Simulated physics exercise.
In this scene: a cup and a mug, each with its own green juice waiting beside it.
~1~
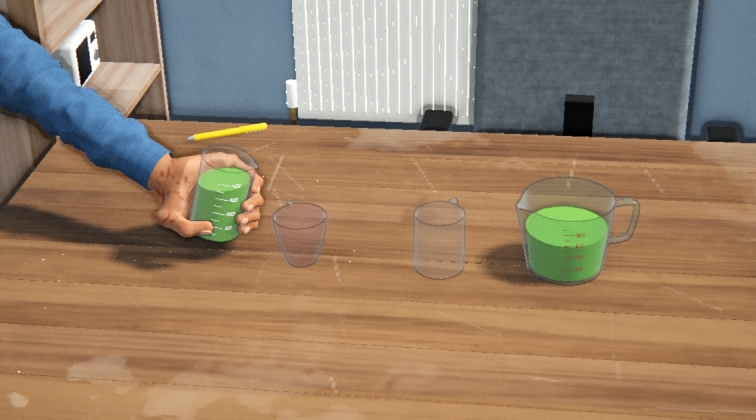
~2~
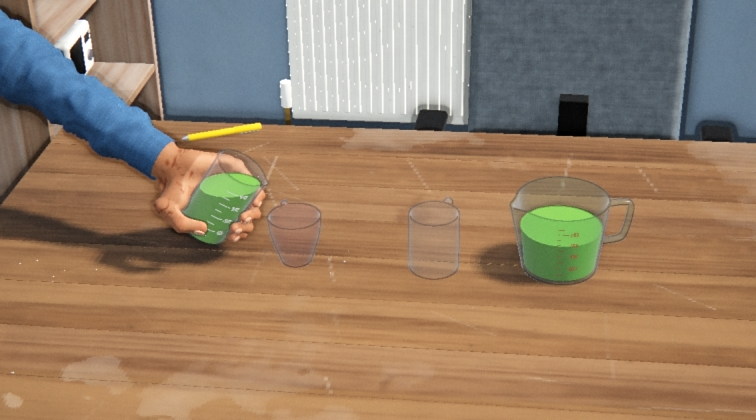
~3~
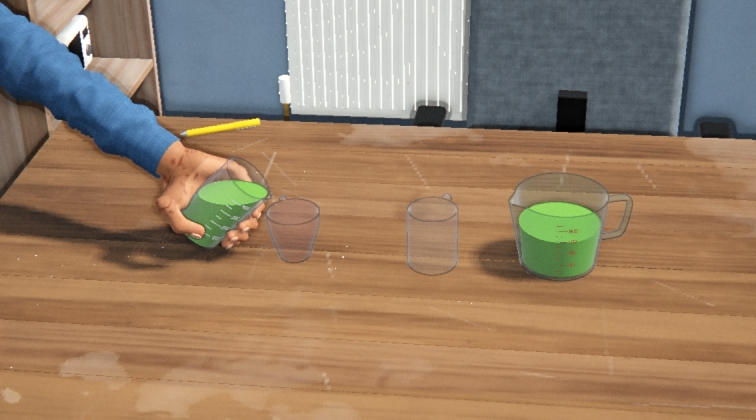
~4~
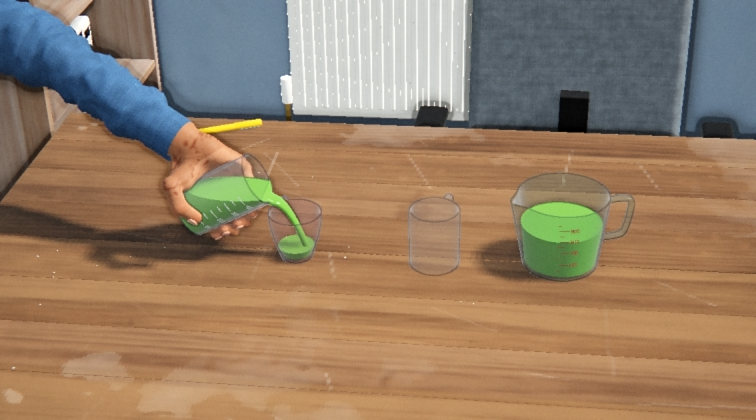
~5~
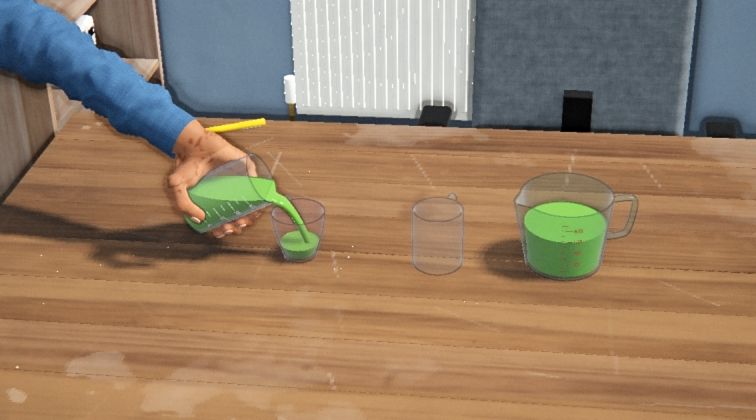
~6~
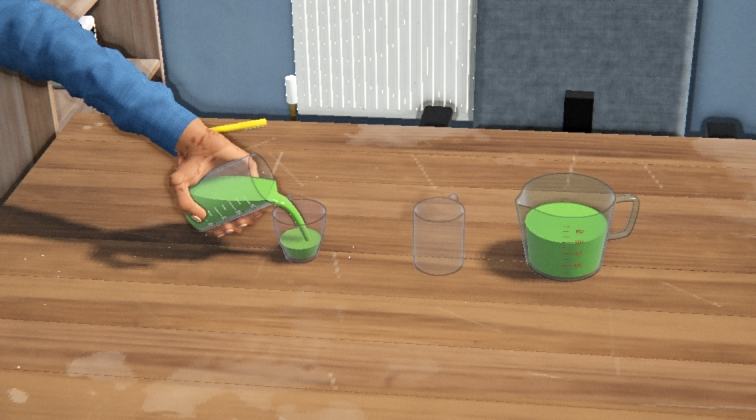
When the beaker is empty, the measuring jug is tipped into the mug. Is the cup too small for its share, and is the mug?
Answers - the cup: Yes, too small; the mug: Yes, too small.
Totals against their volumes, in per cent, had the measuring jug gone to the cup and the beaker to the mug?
About 250 % and 120 %.
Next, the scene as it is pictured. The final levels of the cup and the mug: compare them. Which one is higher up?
It finishes higher in the mug on the right.
Shortly, the cup is nearly full.
Then, the cup is full to the brim, some went over its rim.
At the finish, the cup is full to the brim, some went over its rim; the mug is full to the brim, some went over its rim.
